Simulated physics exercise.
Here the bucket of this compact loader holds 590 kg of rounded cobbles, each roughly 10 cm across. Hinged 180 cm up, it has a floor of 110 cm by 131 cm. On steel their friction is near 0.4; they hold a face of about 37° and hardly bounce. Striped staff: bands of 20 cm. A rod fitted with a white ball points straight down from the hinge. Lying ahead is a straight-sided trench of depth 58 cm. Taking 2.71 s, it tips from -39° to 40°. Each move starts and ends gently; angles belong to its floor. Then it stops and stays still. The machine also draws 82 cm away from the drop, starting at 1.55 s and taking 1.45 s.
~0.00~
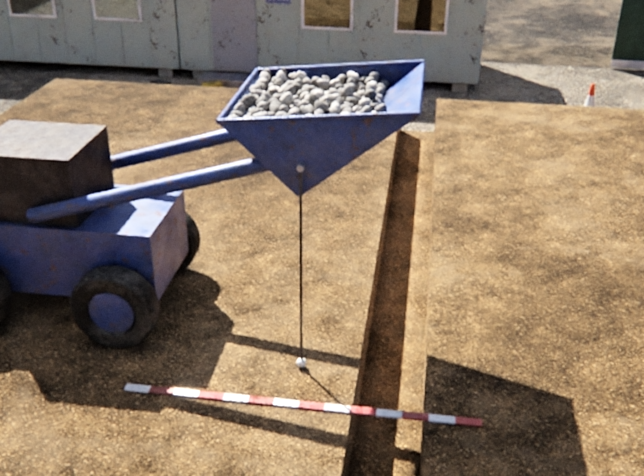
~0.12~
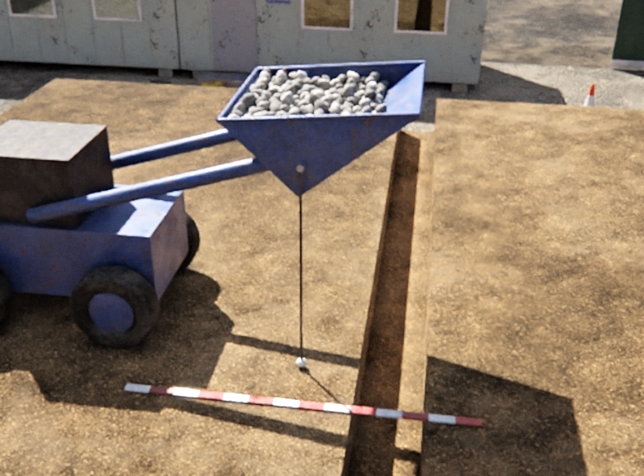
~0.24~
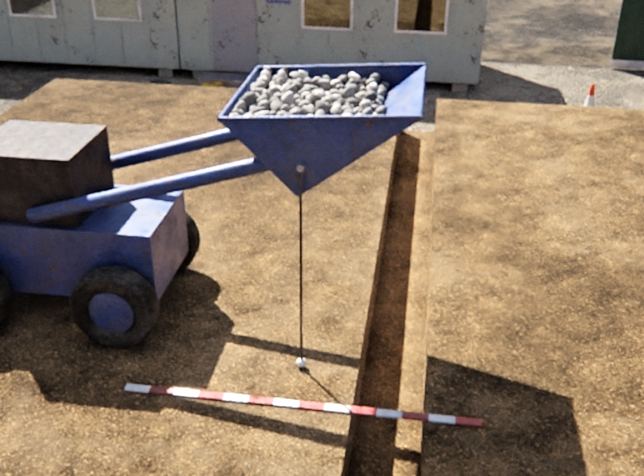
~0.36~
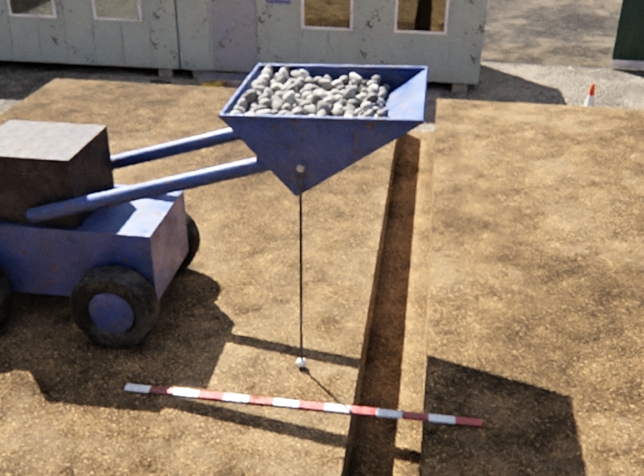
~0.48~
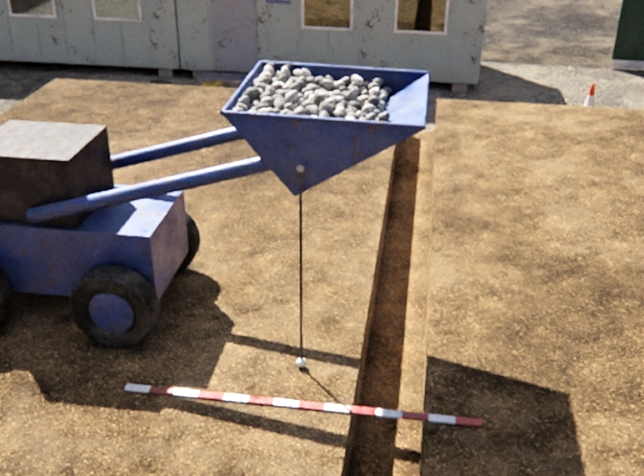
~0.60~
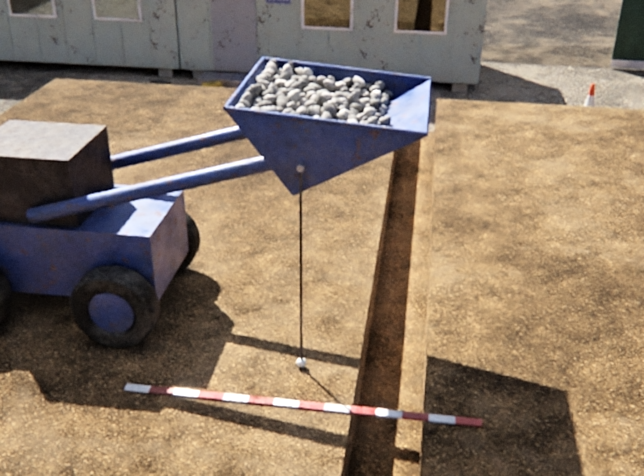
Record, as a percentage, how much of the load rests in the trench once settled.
Approximately 70 out of 100.
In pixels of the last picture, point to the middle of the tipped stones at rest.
(389, 360).
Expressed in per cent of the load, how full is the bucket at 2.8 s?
Still inside: Around 0 %.
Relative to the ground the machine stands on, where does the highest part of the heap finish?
About 18 cm above it.
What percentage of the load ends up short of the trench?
About 25%.
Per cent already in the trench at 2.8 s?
Roughly 55 percent of the load.
After 2.0 s the floor is at 28°; 85 % in the bucket, 15 % in the trench; the foremost stones are at (419, 241).
After 2.8 s the floor is at 40°; 2 % in the bucket, 34 % short of the trench, 57 % in the trench, 7 % past the trench; the foremost stones are at (496, 313).
After 3.5 s the floor is at 40°; 0 % in the bucket, 25 % short of the trench, 67 % in the trench, 7 % past the trench; the foremost stones are at (522, 308).
After 6.2 s the floor is at 40°; 0 % in the bucket, 25 % short of the trench, 68 % in the trench, 7 % past the trench; the foremost stones are at (523, 307).
